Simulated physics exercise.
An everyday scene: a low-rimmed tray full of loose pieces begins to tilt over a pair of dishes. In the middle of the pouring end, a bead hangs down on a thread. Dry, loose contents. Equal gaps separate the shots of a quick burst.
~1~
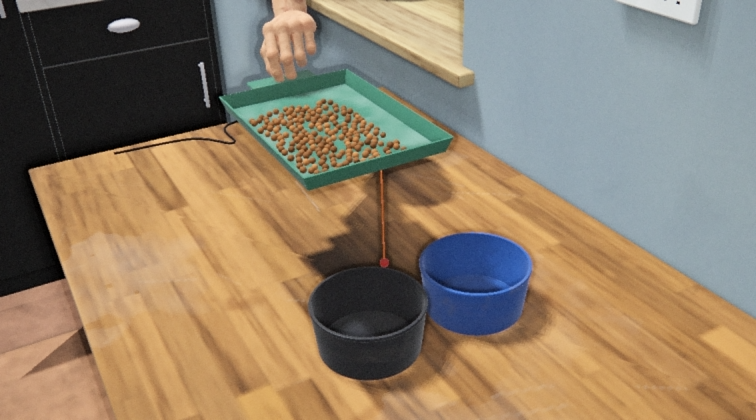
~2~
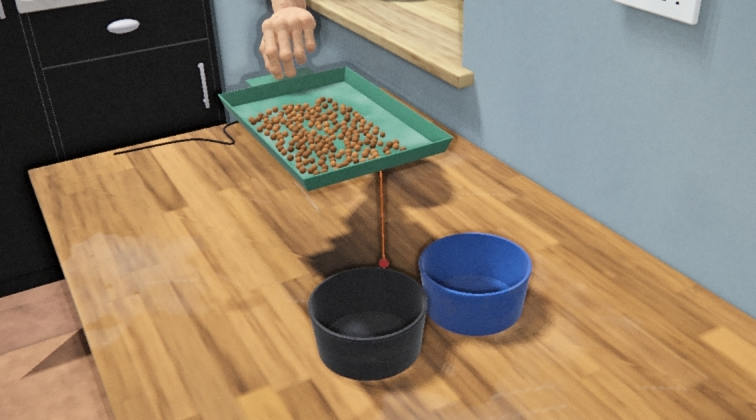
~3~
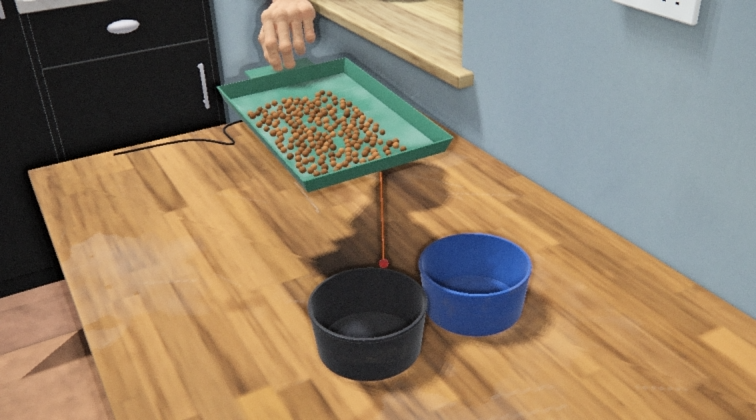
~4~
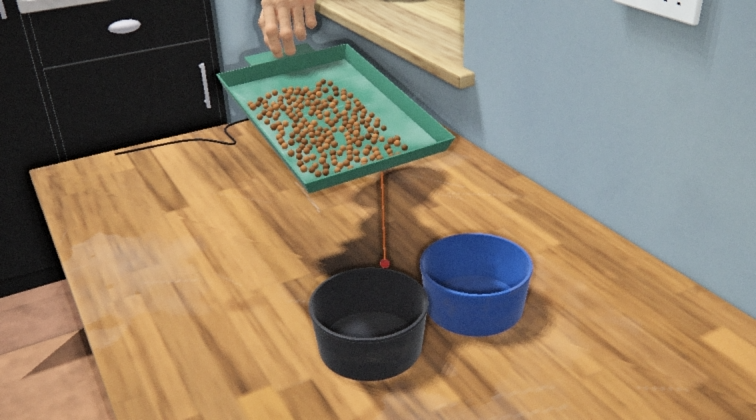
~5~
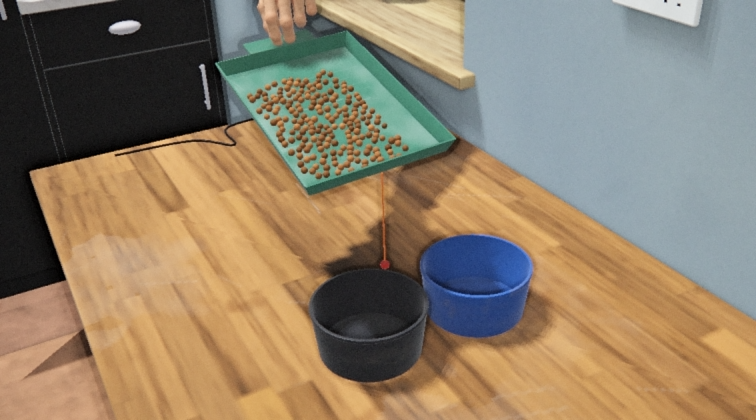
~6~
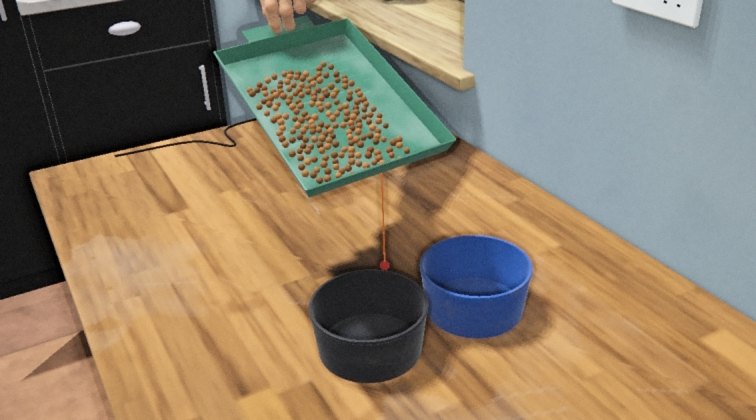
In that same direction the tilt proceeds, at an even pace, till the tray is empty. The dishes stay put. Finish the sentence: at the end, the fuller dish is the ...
At the end, the fuller dish is the left-hand one.
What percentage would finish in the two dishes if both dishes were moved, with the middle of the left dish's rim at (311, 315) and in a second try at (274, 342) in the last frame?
Some 80 and then some 90 per cent.
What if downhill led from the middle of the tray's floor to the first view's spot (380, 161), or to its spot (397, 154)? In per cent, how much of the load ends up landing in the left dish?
Around 60 percent for the first aim and around 10 percent for the second.
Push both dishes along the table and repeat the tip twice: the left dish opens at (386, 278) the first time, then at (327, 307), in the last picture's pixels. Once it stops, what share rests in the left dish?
First placement: 40 per cent; second placement: 80 per cent.
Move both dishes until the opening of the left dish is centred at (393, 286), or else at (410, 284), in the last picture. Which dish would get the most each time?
The first time the left-side one comes out ahead, then the left-side one the second time.
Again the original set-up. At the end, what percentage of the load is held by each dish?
Left dish: 90; right dish: 0 percent.
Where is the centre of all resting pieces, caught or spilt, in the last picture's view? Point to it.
At about (368, 349).
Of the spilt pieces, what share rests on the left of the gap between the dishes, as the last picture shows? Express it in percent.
Estimate: About 80 per cent.
Just after the last frame, tray tipped steeply; almost all on the tray; just a few in the left dish; just a few outside both; about a tenth in the air.
A moment on, tray tipped right over; roughly a quarter on the tray; roughly half in the left dish; about a tenth outside both; roughly a quarter in the air.
Further on, tray tipped past a quarter turn; the larger part in the left dish; about a tenth outside both.
When it is over, tray tipped past a quarter turn; the larger part in the left dish; not one in the right dish; about a tenth outside both.
